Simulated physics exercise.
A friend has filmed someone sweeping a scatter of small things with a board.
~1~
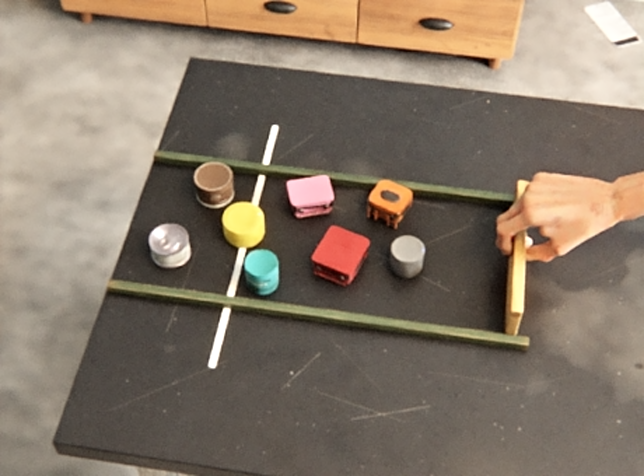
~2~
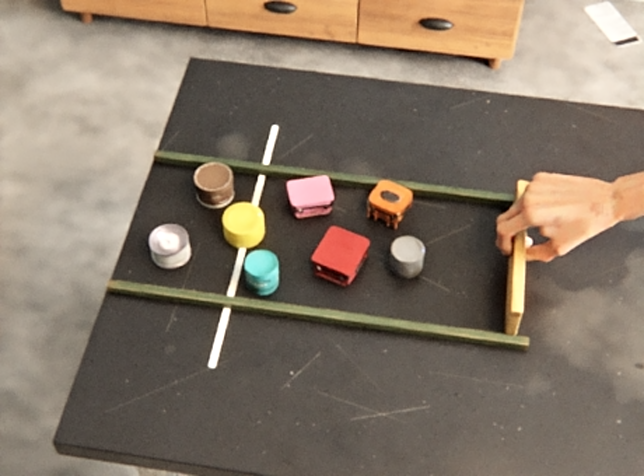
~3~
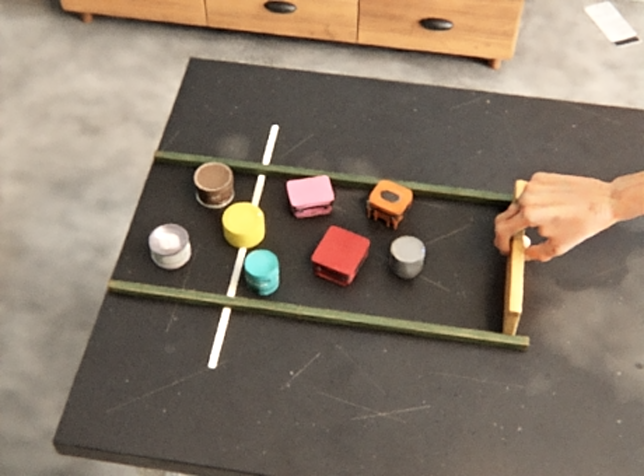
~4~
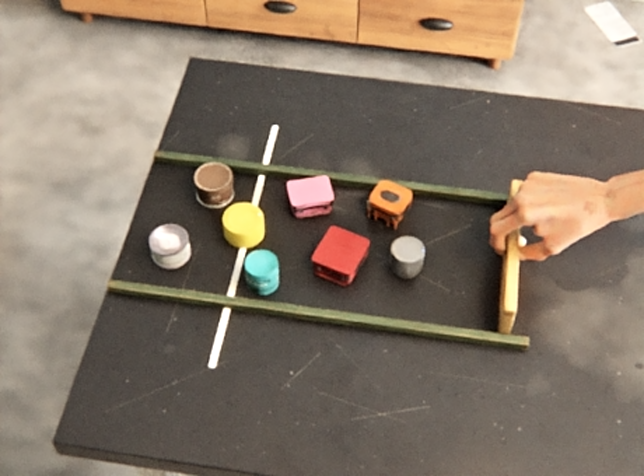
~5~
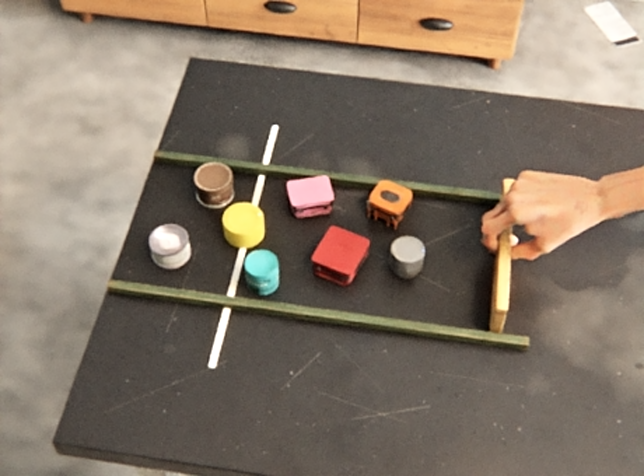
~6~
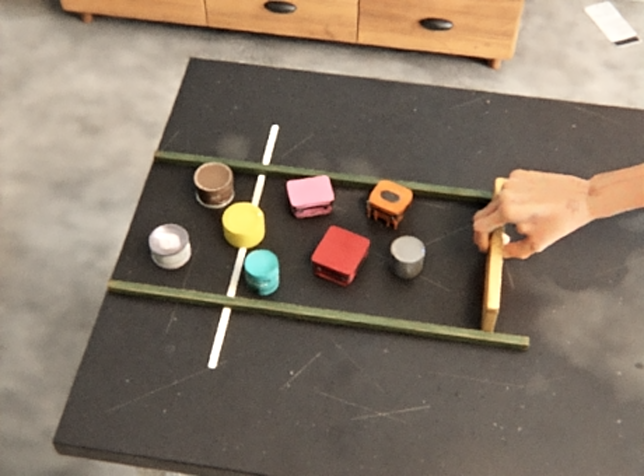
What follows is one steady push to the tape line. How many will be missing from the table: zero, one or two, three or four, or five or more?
In the end the number that fall off is zero.
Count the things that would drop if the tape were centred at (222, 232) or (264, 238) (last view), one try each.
It would be 1 and 0.
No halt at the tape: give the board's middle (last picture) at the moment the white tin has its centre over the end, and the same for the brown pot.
Its middle is around (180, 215) and around (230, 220).
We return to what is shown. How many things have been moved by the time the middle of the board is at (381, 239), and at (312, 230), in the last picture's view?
The counts are 3 and 5.
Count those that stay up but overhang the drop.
It comes to 0.
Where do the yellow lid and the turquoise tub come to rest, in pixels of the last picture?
About (199, 208), and the other about (196, 274).
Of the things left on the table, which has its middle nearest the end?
The brown pot.
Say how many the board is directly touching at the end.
That makes 3.
Soon after, none off yet; white tin at rest near (170, 247); brown pot at rest near (214, 185); yellow lid at rest near (244, 225).
At rest, the number that fall off is zero.
